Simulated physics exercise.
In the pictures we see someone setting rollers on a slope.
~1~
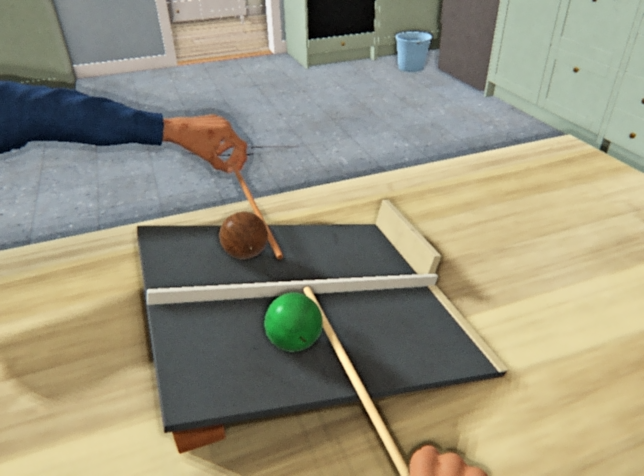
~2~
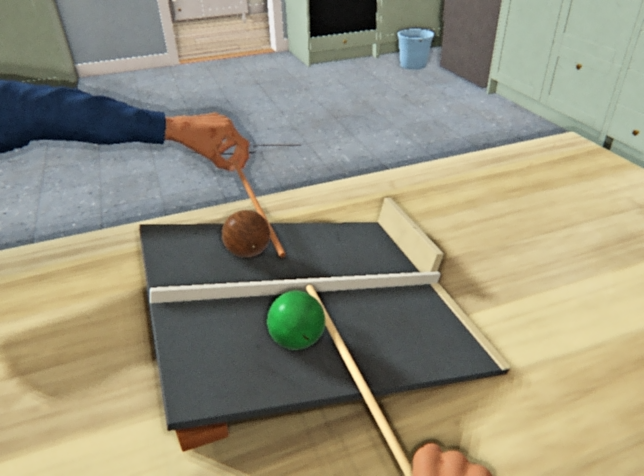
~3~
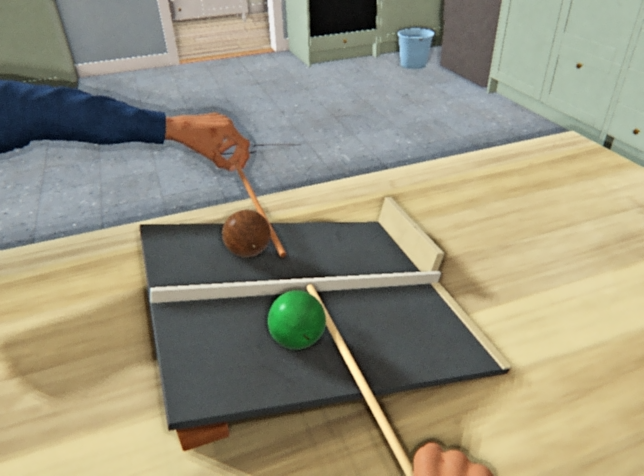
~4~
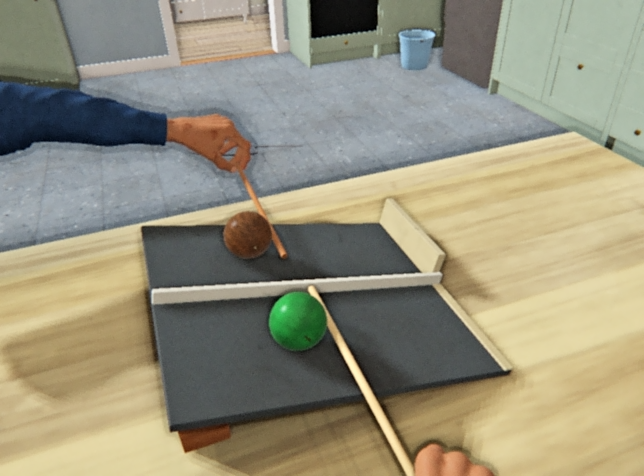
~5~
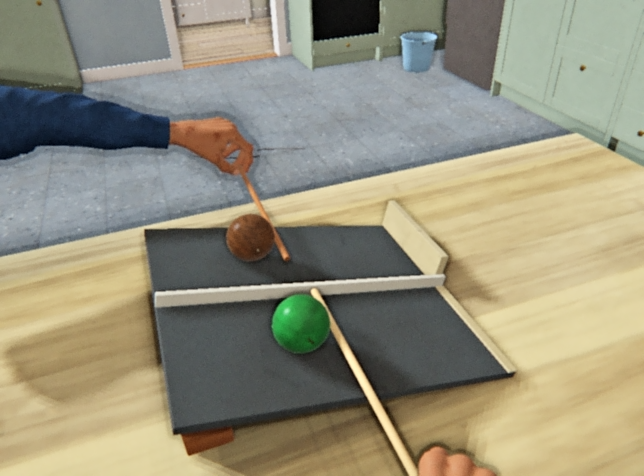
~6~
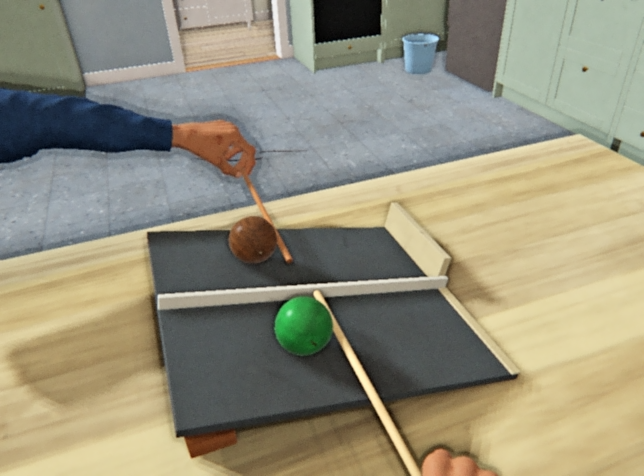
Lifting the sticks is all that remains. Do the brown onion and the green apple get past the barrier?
For the brown onion, it stays put; for the green apple, it gets past the barrier.
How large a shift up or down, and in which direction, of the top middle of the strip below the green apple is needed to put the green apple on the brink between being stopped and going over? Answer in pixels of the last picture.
Shift: 12 px, direction up.
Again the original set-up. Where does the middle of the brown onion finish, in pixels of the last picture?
About (395, 237).
Then, 0.56 s on from there, brown onion rolling on the board near (375, 237); green apple rolling on the board near (445, 312).
Then, 1.08 s on from there, brown onion resting against the strip near (395, 237); green apple off the board.
In the end, the brown onion is held by the strip, near (395, 237); the green apple goes over the end.
